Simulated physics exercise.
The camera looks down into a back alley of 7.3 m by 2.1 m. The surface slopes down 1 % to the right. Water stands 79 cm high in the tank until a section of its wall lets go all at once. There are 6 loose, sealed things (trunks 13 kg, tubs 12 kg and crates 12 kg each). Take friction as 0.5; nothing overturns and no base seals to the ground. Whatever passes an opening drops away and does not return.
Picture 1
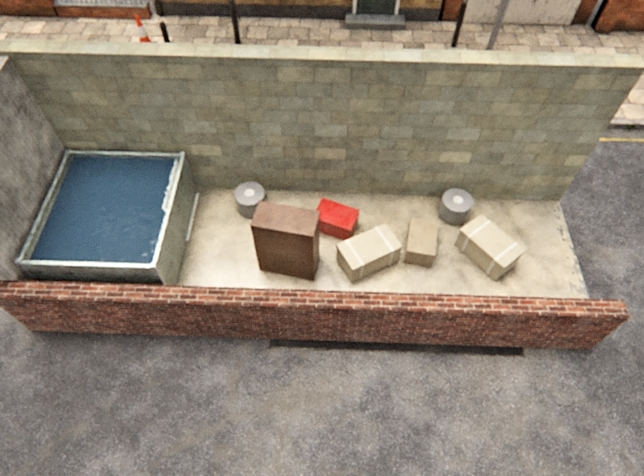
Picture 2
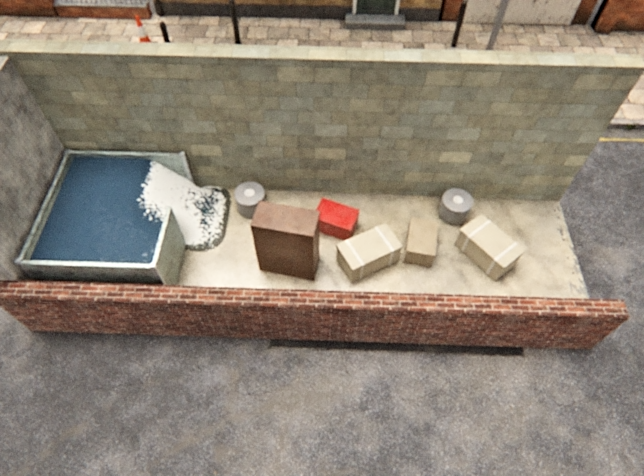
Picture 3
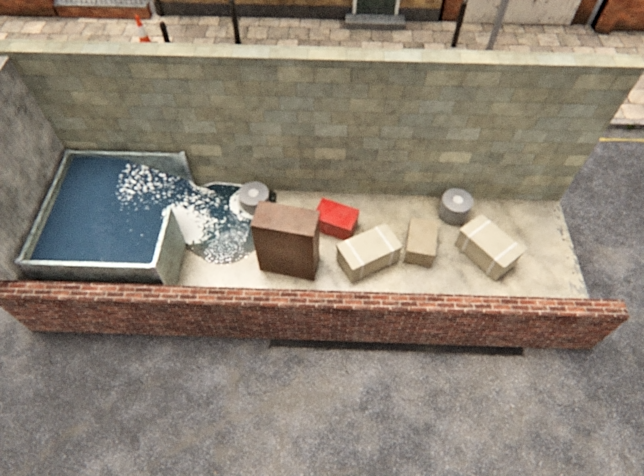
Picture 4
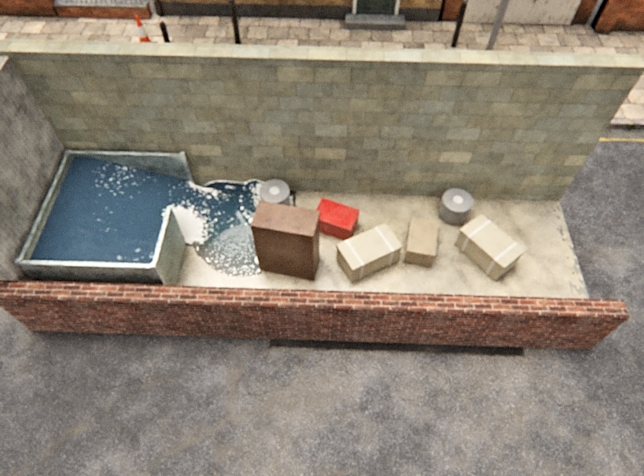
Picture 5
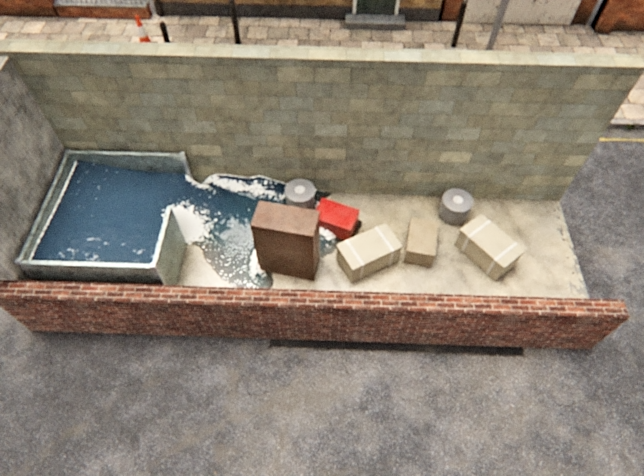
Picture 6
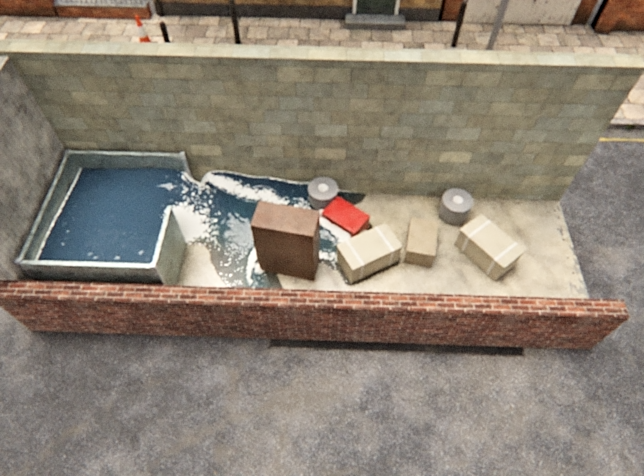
Water pours from a square tank at the left end of a walled yard, seen from high above, with a brick wall in front and a stone wall behind. A grey round tub, a tall brown block, a red crate, three pale boxes and another tub stand rightward. Foaming water spreads right around the block, carrying the nearer tub along the back wall, then slightly shifting the red crate.
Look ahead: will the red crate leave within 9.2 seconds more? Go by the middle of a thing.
The red crate leaves.
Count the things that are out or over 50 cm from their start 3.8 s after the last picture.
I count 6.
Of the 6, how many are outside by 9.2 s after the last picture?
I count 6.
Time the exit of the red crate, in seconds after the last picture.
At about 1.5 s.
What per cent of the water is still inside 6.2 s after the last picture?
Some 40 per cent remains.
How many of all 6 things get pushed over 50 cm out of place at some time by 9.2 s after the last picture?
I count 6.
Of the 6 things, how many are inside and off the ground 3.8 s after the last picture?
I count 0.
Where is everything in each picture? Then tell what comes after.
The first frame shows the red crate at (336, 214), on the bottom; water covers 2.8 m2; 0 of 6 have shifted.
The second frame shows the red crate at (336, 214) rests on the ground; 3.4 m2 under water; 0 of 6 have shifted.
The third frame shows the red crate at (336, 214) rests on the ground; water covers 4.1 m2; 1 of 6 have shifted.
The fourth frame shows the red crate at (336, 214) rests on the ground; water covers 4.8 m2; 1 of 6 have shifted.
The fifth frame shows the red crate at (336, 214), on the bottom; water covers 5.5 m2; 1 of 6 have shifted.
The sixth frame shows the red crate at (346, 214), on the bottom, 14 cm from its start; 6.3 m2 under water; 2 of 6 have shifted.
Then, 1.2 s after the last picture the red crate is near (519, 237), 2.6 m from its start, afloat; 0 of 6 are out; 4 afloat.
Then, 3.8 s after the last picture the red crate has gone out; 6 of 6 are out; 0 afloat.
Then, 6.2 s after the last picture the red crate has gone out; 6 of 6 are out; 0 afloat.
Then, 9.2 s after the last picture the red crate has gone out; 6 of 6 are out; 0 afloat.
